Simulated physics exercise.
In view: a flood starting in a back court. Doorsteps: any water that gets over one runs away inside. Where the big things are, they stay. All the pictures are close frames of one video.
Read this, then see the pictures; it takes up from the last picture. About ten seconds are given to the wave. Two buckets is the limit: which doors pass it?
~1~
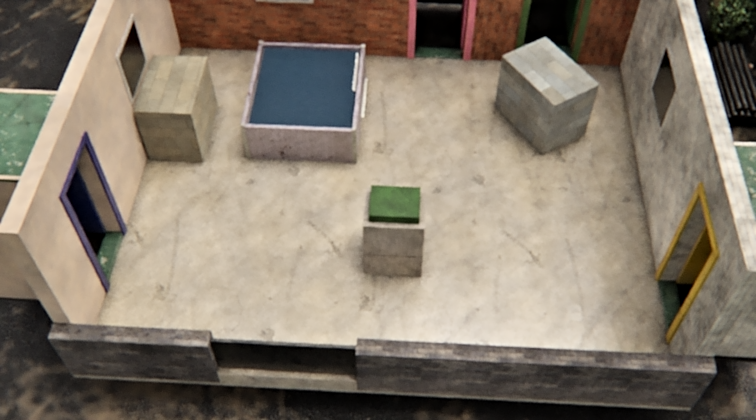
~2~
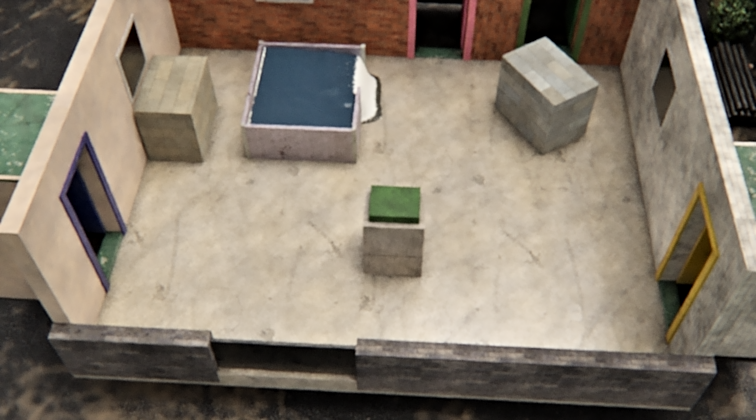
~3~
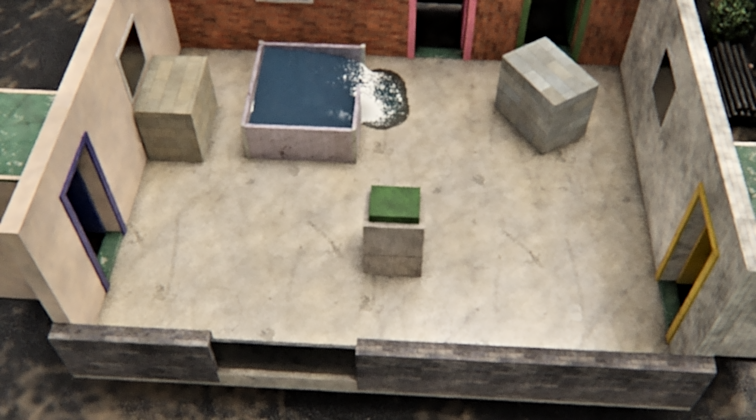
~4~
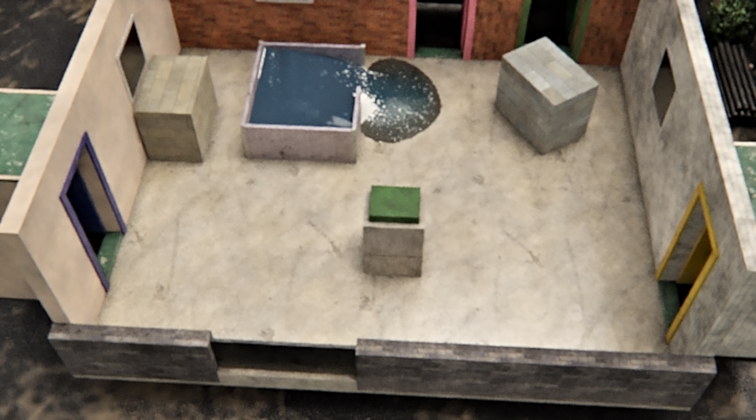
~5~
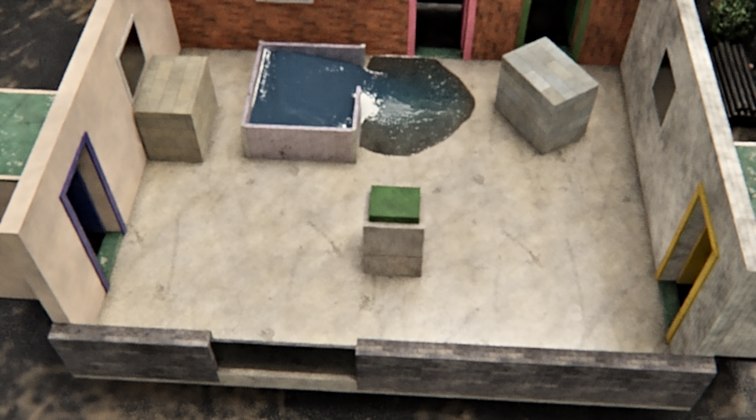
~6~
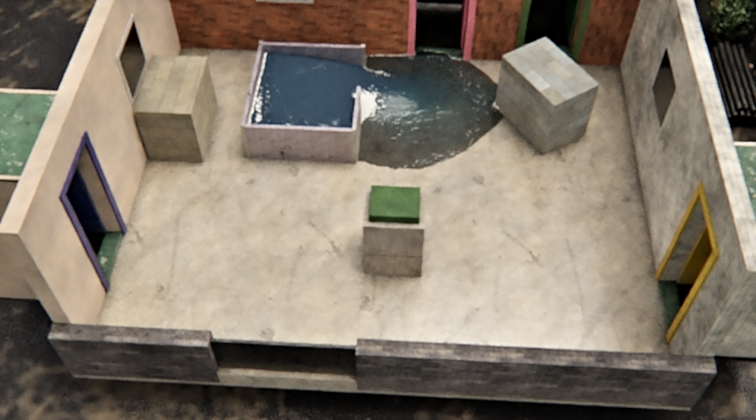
In order: Yellow door: Exceeds two buckets; green door: Within two buckets; blue door: Within two buckets; pink door: Exceeds two buckets.
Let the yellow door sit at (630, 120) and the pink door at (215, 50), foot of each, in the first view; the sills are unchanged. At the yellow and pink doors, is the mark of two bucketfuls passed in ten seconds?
What you'd see: The yellow door tops the limit and the pink door stays within the limit.
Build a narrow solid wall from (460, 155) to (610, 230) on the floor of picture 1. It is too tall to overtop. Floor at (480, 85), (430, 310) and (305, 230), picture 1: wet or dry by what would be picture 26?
Point by point: First submerged, second not reached, third not reached.
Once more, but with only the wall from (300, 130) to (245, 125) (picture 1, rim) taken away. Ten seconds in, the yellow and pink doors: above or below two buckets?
As I see it, the yellow one breaks the limit and the pink one stays within bounds.
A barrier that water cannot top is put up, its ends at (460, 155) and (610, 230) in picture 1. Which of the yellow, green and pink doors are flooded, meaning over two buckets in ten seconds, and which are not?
Result: Yellow door remains below; green door remains below; pink door ends up above.
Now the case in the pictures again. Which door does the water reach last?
That would be the one in blue.
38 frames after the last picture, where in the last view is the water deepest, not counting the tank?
Near (641, 380).
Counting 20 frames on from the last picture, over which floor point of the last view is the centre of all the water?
At about (442, 133).
A moment on, water covers 20 % of the floor; the yellow door not reached, the green door wet at the sill, nothing in, the blue door not reached, the pink door over two buckets in.
Next, water covers 25 % of the floor; the yellow door not reached, the green door wet at the sill, nothing in, the blue door not reached, the pink door over two buckets in.
Then, water covers 40 % of the floor; the yellow door under two buckets in, the green door under two buckets in, the blue door not reached, the pink door far over two buckets in.
Later, water covers 50 % of the floor; the yellow door over two buckets in, the green door under two buckets in, the blue door not reached, the pink door far over two buckets in.
In the end, water covers 75 % of the floor; the yellow door far over two buckets in, the green door under two buckets in, the blue door wet at the sill, nothing in, the pink door far over two buckets in.
